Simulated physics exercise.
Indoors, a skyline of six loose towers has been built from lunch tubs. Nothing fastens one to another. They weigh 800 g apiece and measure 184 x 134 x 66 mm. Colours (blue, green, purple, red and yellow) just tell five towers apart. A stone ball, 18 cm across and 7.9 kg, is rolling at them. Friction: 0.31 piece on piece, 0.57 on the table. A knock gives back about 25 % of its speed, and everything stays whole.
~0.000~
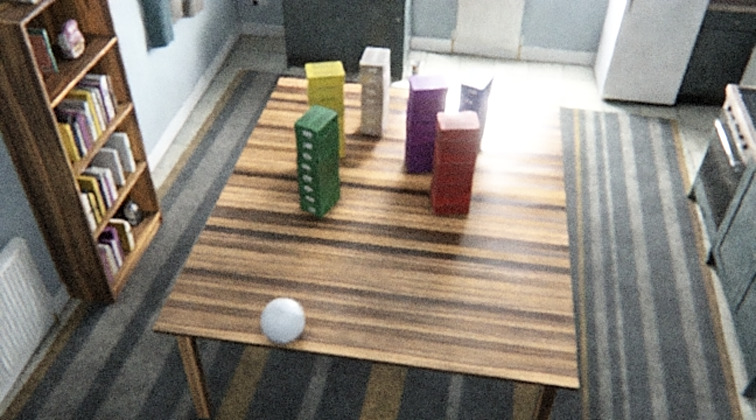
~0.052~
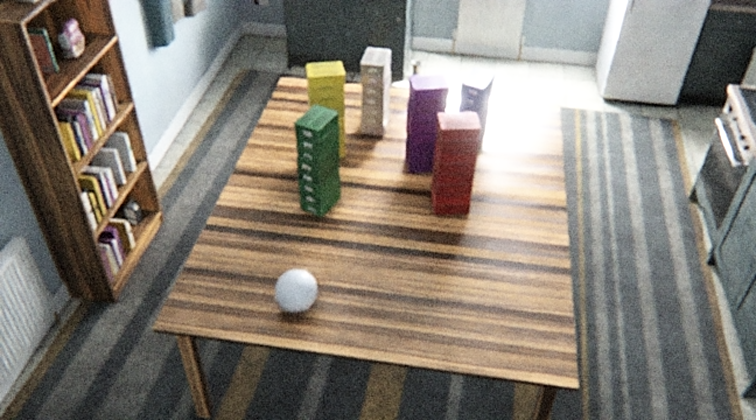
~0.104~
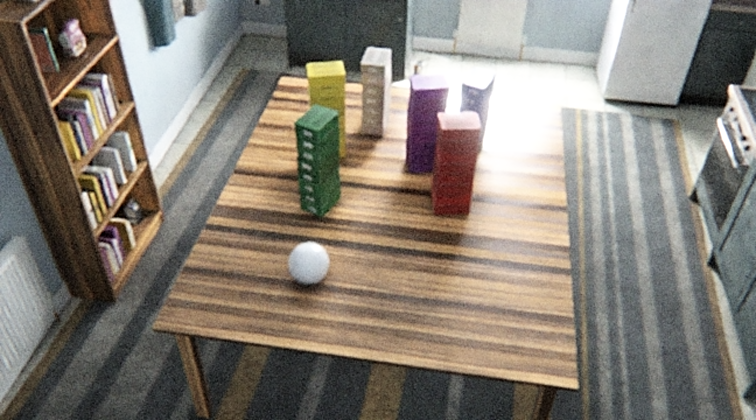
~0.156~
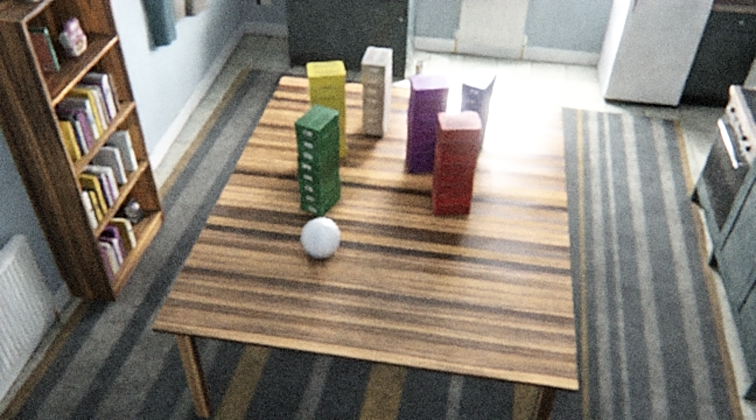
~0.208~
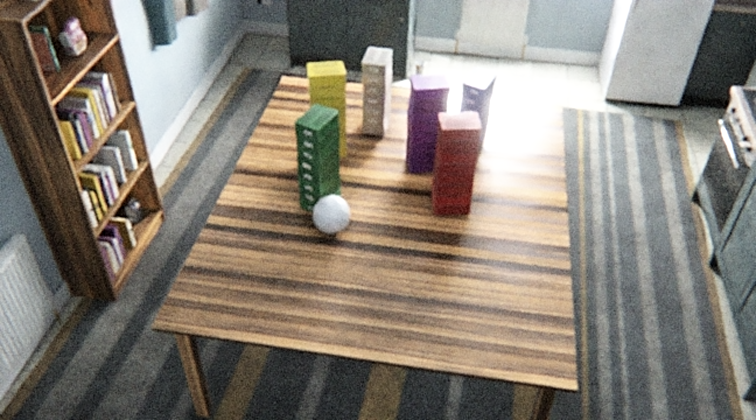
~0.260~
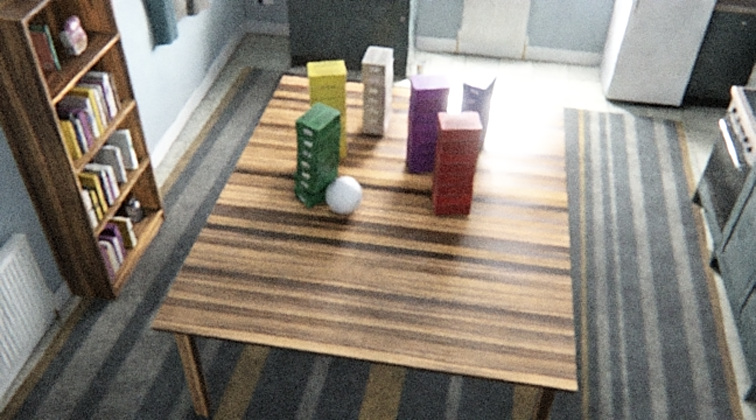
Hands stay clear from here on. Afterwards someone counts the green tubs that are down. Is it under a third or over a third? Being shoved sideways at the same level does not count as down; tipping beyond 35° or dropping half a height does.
Ending down: More than a third.
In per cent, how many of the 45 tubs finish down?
Roughly 30 per cent of them.
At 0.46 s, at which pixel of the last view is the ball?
At about (387, 133).
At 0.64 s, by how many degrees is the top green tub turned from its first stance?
About 60°.
After 0.46 s, ball still moving; 6 of the 8 green tubs down (6 of 45 in all colours); top green tub 39° from how it stood, 10 cm lower.
After 0.64 s, ball still moving; 7 of the 8 green tubs down (11 of 45 in all colours); top green tub 56° from how it stood, 31 cm lower.
After 1.04 s, ball still moving; 7 of the 8 green tubs down (13 of 45 in all colours); top green tub on its side.
In the end (2.0 s), ball rolling away; 7 of the 8 green tubs down (13 of 45 in all colours); top green tub upside down; top yellow tub unmoved. That is 88 per cent. From the last view, middles, top green tub near (405, 258), top yellow tub near (327, 74).
